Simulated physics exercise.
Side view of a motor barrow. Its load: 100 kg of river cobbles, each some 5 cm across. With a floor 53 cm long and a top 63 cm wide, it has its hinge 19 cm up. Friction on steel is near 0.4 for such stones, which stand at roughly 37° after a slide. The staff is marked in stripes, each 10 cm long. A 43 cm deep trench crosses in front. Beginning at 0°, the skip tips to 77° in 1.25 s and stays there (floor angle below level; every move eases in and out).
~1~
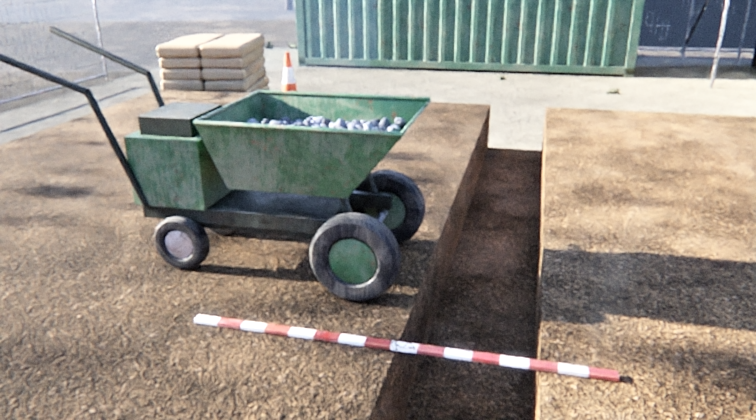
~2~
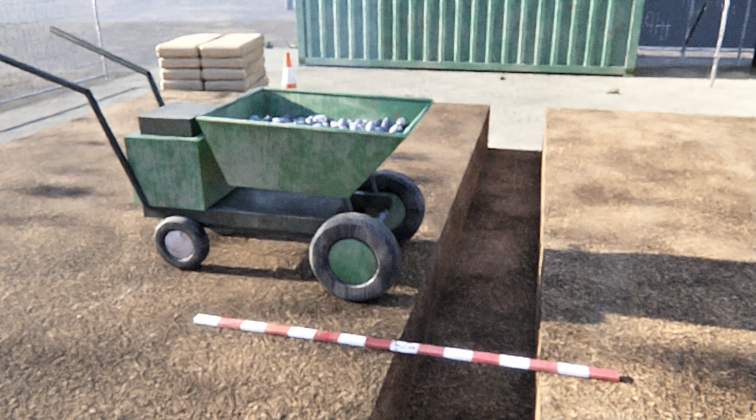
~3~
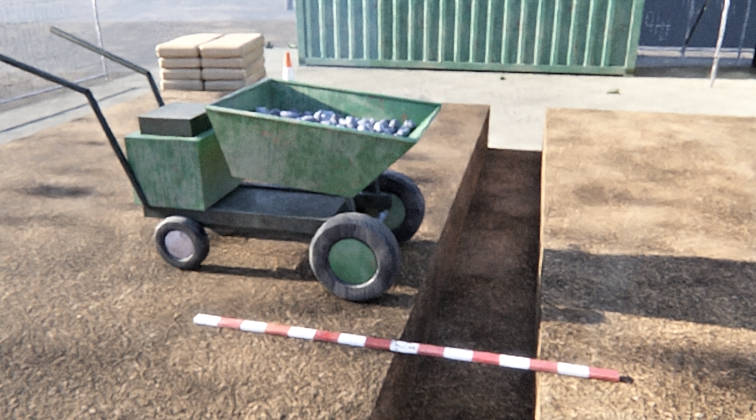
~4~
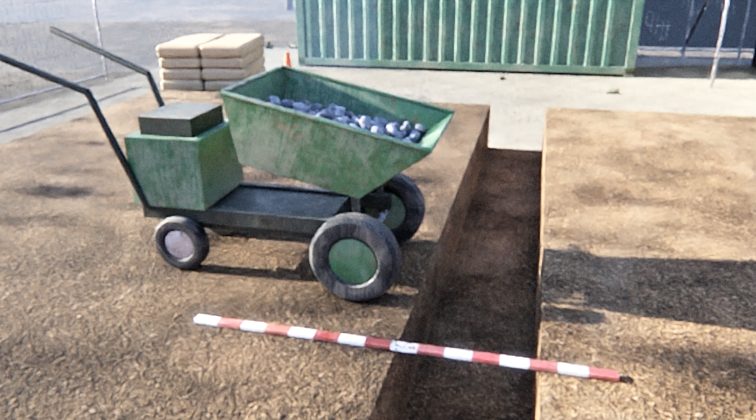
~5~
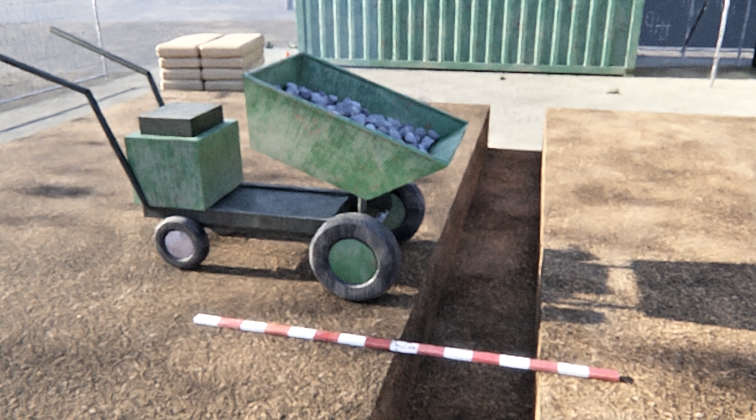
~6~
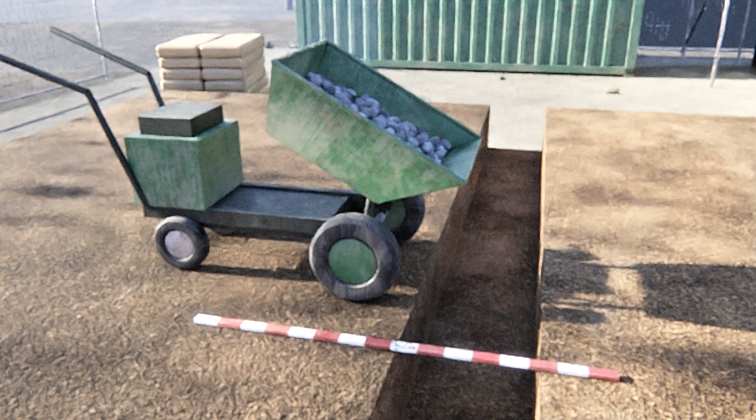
On an outdoor patch of brown ground beside a narrow trench, a green motor barrow stands still while its skip of grey stones tilts steadily forward to the right, its rear rising high above the chassis.
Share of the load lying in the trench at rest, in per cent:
62 per cent.
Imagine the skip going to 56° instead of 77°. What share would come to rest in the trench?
About 40%.
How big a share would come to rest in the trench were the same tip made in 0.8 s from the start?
Estimate: About 50 %.
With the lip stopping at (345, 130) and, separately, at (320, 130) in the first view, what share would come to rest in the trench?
Near 100 per cent from the first place, 100 from the second.
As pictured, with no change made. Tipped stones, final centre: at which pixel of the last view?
Around (525, 351).
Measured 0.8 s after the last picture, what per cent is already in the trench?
Around 30 per cent of it.
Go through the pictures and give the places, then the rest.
Lip at (402, 135), floor tilted 0°, highest stones at (337, 127), in the first picture.
Lip at (406, 137), floor tilted 2°, highest stones at (303, 124), in the second picture.
The skip is at 6°, its lip at (416, 142); the top of the load is at (291, 118), in the third picture.
Lip at (431, 151), floor tilted 12°, highest stones at (286, 107), in the fourth picture.
Lip at (448, 165), floor tilted 21°, highest stones at (297, 94), in the fifth picture.
The skip is at 30°, its lip at (465, 183); the top of the load is at (316, 84), in the sixth picture.
Then, 0.4 s after the last picture the floor is at 65°, 100 % in the skip; the foremost stones are at (501, 229).
Then, 0.8 s after the last picture the floor is at 77°, 41 % in the skip, 32 % in the trench, 26 % past the trench; the foremost stones are at (627, 292).
Then, 1.2 s after the last picture the floor is at 77°, 8 % in the skip, 53 % in the trench, 39 % past the trench; the foremost stones are at (723, 310).
Then, 3.1 s after the last picture the floor is at 77°, 0 % in the skip, 62 % in the trench, 38 % past the trench; the foremost stones are past the picture's edge.
